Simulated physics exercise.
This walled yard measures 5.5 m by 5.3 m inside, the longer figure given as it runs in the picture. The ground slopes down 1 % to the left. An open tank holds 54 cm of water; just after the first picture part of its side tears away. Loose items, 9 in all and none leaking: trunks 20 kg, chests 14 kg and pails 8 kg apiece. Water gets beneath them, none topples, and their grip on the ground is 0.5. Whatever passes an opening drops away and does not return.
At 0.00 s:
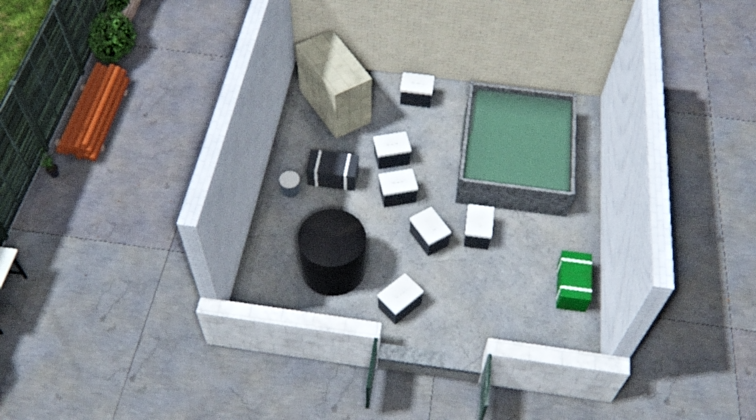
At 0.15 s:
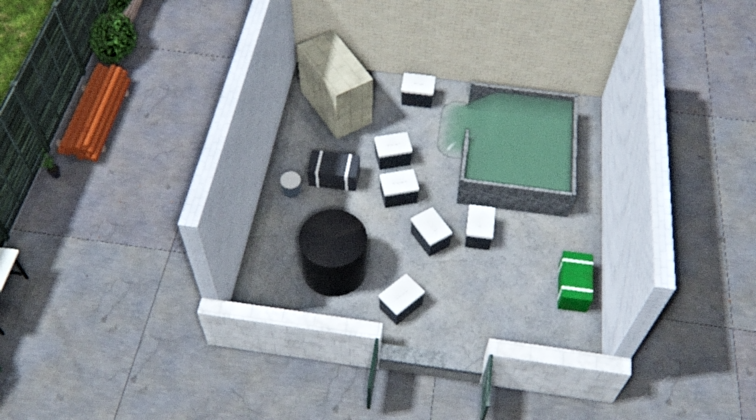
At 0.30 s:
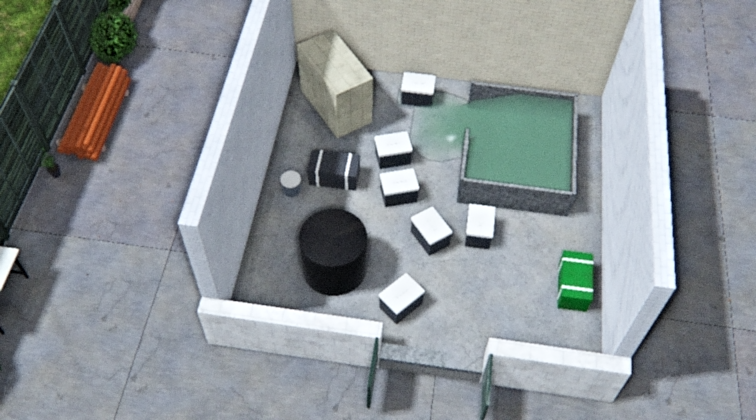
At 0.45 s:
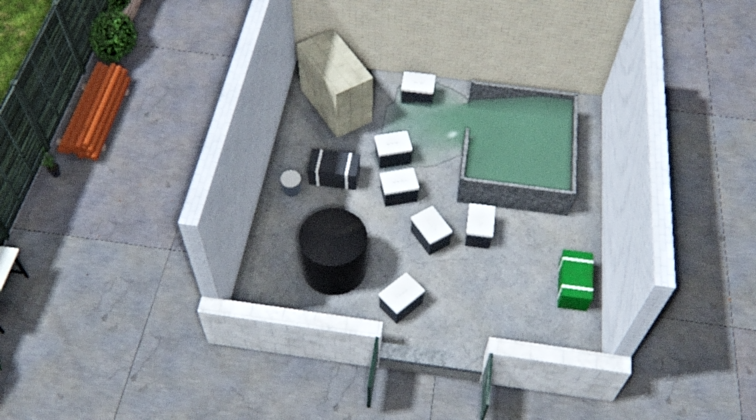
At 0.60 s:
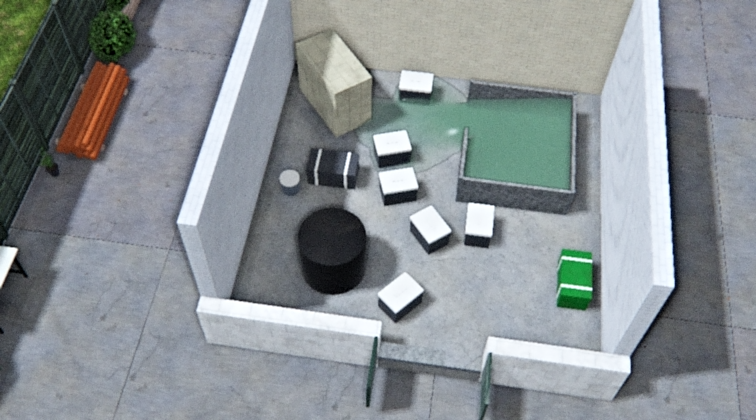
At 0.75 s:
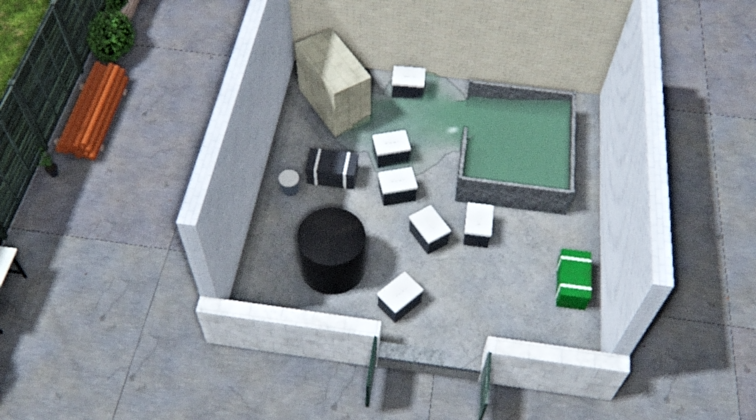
Water pouring from the broken left side of a stone tank, spreading across a walled yard and nudging one white-topped box slightly left.
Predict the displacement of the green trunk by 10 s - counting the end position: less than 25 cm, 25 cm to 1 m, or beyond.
Green trunk holds its place.
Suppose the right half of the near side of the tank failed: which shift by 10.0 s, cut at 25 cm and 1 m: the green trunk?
In that case the green trunk gets carried off.
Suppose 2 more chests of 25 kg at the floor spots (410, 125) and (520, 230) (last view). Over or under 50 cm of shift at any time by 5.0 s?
In that order: More, under.
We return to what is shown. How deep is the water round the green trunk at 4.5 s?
Roughly 0 cm.
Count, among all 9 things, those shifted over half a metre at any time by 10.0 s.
That makes 5.
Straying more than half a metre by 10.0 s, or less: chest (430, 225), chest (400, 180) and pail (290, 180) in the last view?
In turn: Under, short of it, over.
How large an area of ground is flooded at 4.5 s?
Some 18 m2.
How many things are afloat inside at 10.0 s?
At that moment 4.
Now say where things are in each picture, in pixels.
The green trunk at (577, 275), on the bottom; 3.4 m2 under water; 0 of 9 have shifted, in the first picture.
The green trunk at (578, 275), on the bottom; 3.9 m2 under water; 0 of 9 have shifted, in the second picture.
The green trunk at (578, 275), on the bottom; 4.6 m2 under water; 0 of 9 have shifted, in the third picture.
The green trunk at (578, 274) rests on the ground; water covers 5.4 m2; 0 of 9 have shifted, in the fourth picture.
The green trunk at (577, 273) rests on the ground; 6.2 m2 under water; 0 of 9 have shifted, in the fifth picture.
The green trunk at (576, 273), on the bottom; 6.8 m2 under water; 1 of 9 have shifted, in the sixth picture.
After 2.0 s the green trunk is near (576, 273), 0.0 m from its start, aground; 0 of 9 are out; 1 afloat.
After 4.5 s the green trunk is near (576, 273), 0.0 m from its start, aground; 0 of 9 are out; 2 afloat.
After 7.0 s the green trunk is near (576, 273), 0.0 m from its start, aground; 0 of 9 are out; 3 afloat.
After 10.0 s the green trunk is near (569, 271), 0.1 m from its start, afloat; 0 of 9 are out; 4 afloat.
